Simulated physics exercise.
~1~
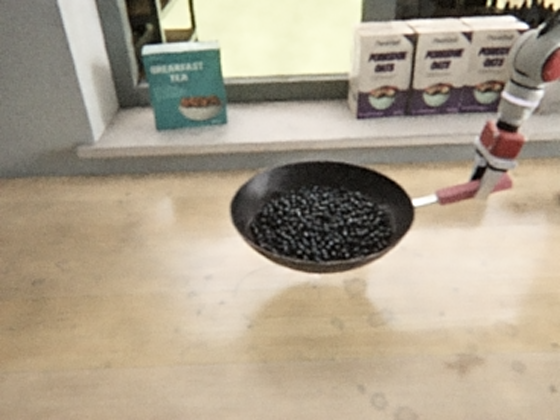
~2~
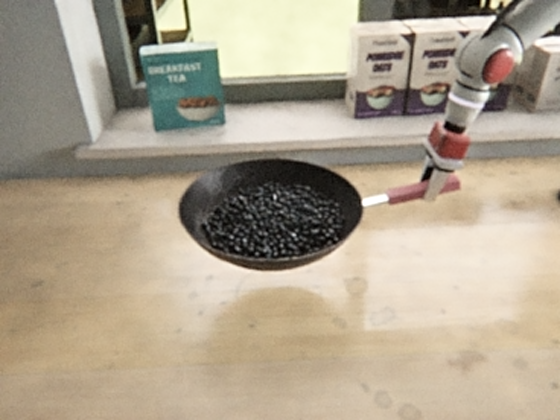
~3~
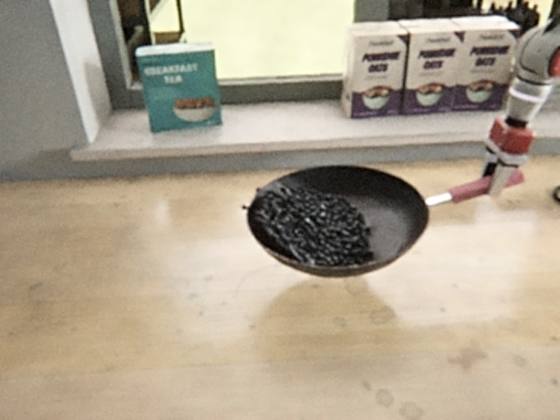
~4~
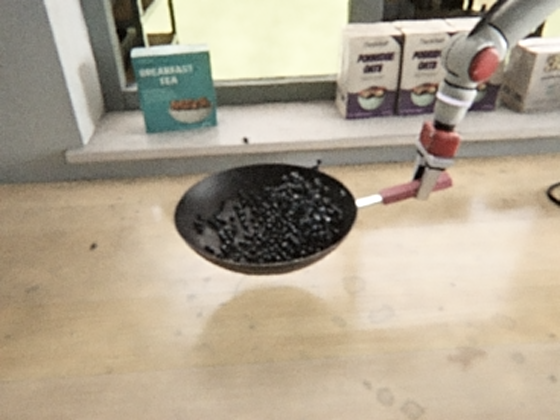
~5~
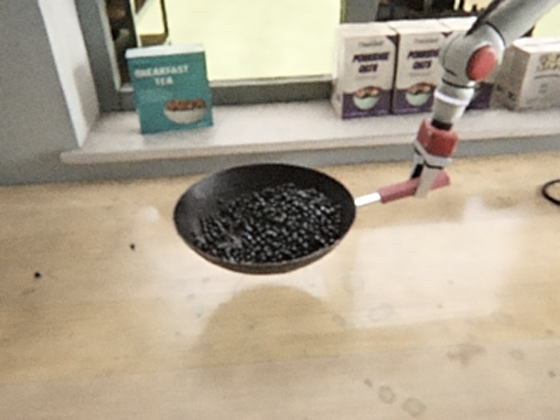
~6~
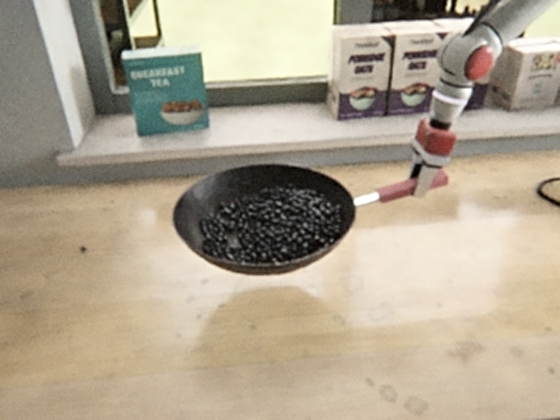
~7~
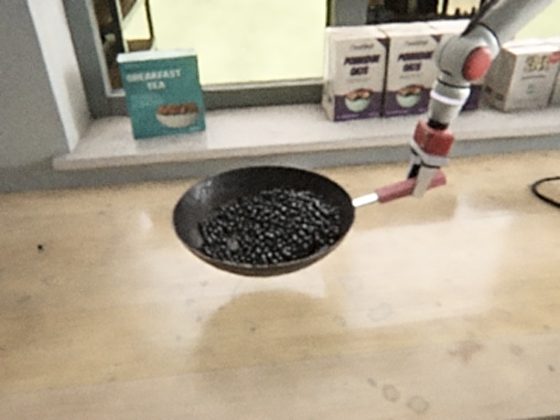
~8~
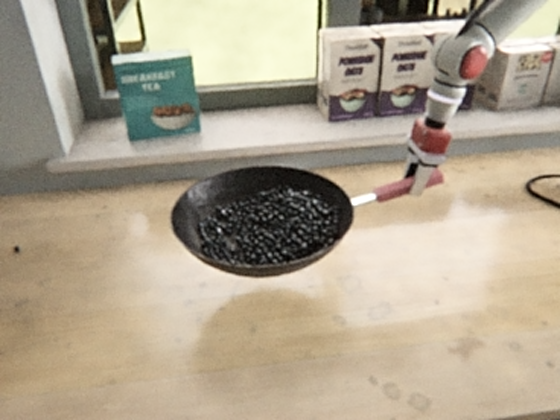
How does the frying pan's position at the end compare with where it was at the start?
The frying pan ends up farther to the left than where it started, at about the same height in view.
